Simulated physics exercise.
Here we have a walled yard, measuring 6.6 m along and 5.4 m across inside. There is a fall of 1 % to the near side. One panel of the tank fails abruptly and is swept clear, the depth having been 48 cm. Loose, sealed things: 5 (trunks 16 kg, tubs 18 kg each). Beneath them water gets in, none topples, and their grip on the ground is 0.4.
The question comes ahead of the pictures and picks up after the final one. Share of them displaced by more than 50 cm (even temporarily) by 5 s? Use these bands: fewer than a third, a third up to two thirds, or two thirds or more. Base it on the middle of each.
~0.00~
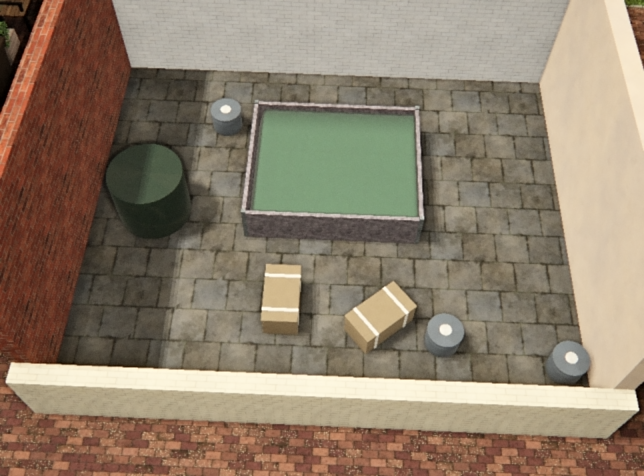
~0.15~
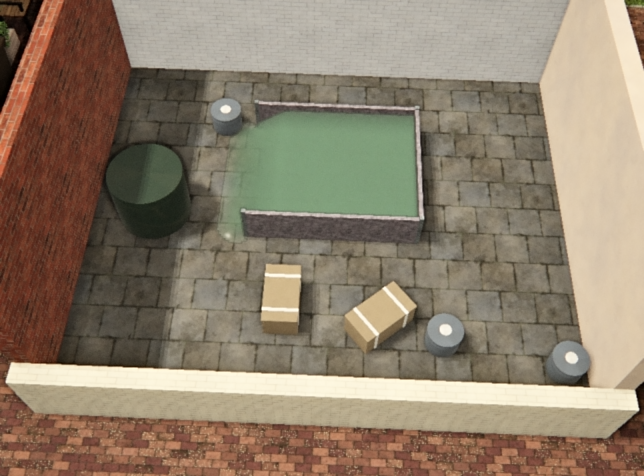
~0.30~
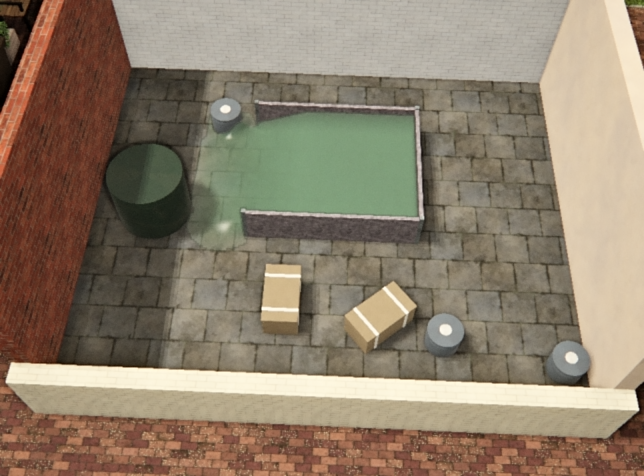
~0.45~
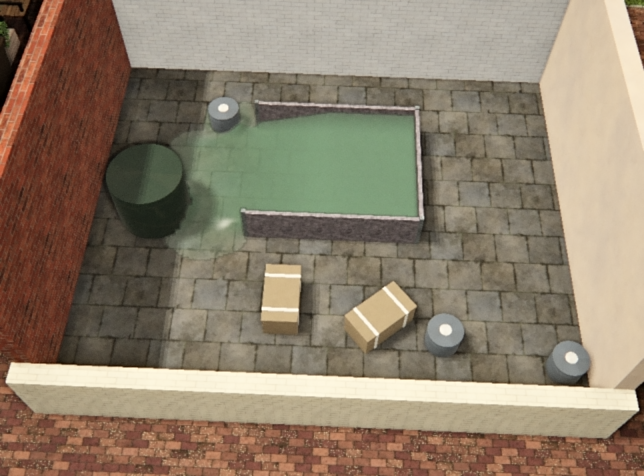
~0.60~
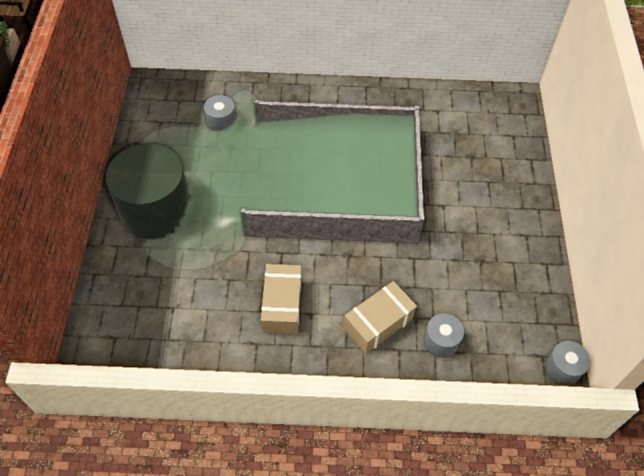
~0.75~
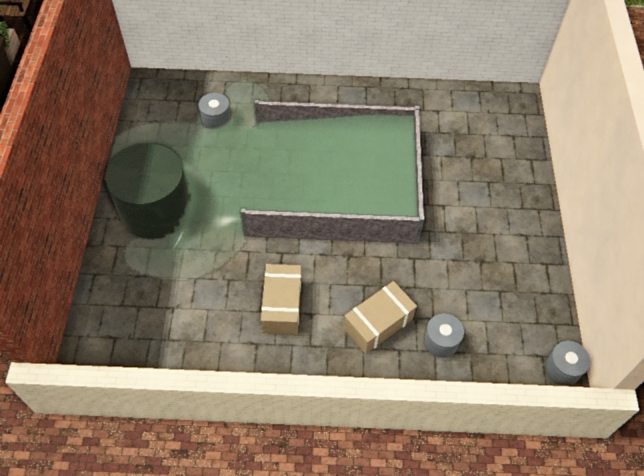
It falls in fewer than a third.
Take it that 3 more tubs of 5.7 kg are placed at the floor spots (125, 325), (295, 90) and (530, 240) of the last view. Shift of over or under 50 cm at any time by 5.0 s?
In order: Beyond it, beyond it, within it.
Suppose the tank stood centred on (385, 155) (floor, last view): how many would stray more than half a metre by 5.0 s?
The answer would then be 1.
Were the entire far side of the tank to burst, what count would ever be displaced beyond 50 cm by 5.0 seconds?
Then the count would be 0.
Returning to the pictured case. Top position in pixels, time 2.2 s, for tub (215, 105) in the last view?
Close to pixel (178, 75).
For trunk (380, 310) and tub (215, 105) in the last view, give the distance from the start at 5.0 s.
First: 10 cm. Second: 140 cm.
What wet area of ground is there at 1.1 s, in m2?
Wet area: Approx. 11.0 m2.
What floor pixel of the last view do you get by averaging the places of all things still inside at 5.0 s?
Averaged position, last view: Near pixel (398, 279).
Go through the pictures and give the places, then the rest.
In the first picture, a tub at (226, 109) rests on the ground; a trunk at (381, 311), on the bottom; water covers 4.3 m2; 0 of 5 have shifted.
In the second picture, a tub at (226, 109), on the bottom; a trunk at (381, 311) rests on the ground; 5.2 m2 under water; 0 of 5 have shifted.
In the third picture, a tub at (226, 109), on the bottom; a trunk at (381, 311) rests on the ground; water covers 6.0 m2; 0 of 5 have shifted.
In the fourth picture, a tub at (223, 108), on the bottom, 5 cm from its start; a trunk at (381, 311) rests on the ground; water covers 6.8 m2; 0 of 5 have shifted.
In the fifth picture, a tub at (219, 106) rests on the ground, 12 cm from its start; a trunk at (381, 311) rests on the ground; water covers 7.7 m2; 1 of 5 have shifted.
In the sixth picture, a tub at (214, 104), on the bottom, 22 cm from its start; a trunk at (381, 311), on the bottom; 8.8 m2 under water; 1 of 5 have shifted.
After 1.1 s 0 of 5 are over 50 cm from their spots; 0 afloat.
After 2.2 s 1 of 5 are over 50 cm from their spots; 0 afloat.
After 3.5 s 1 of 5 are over 50 cm from their spots; 1 afloat.
After 5.0 s 1 of 5 are over 50 cm from their spots, and 1 have been at some point; 0 afloat.
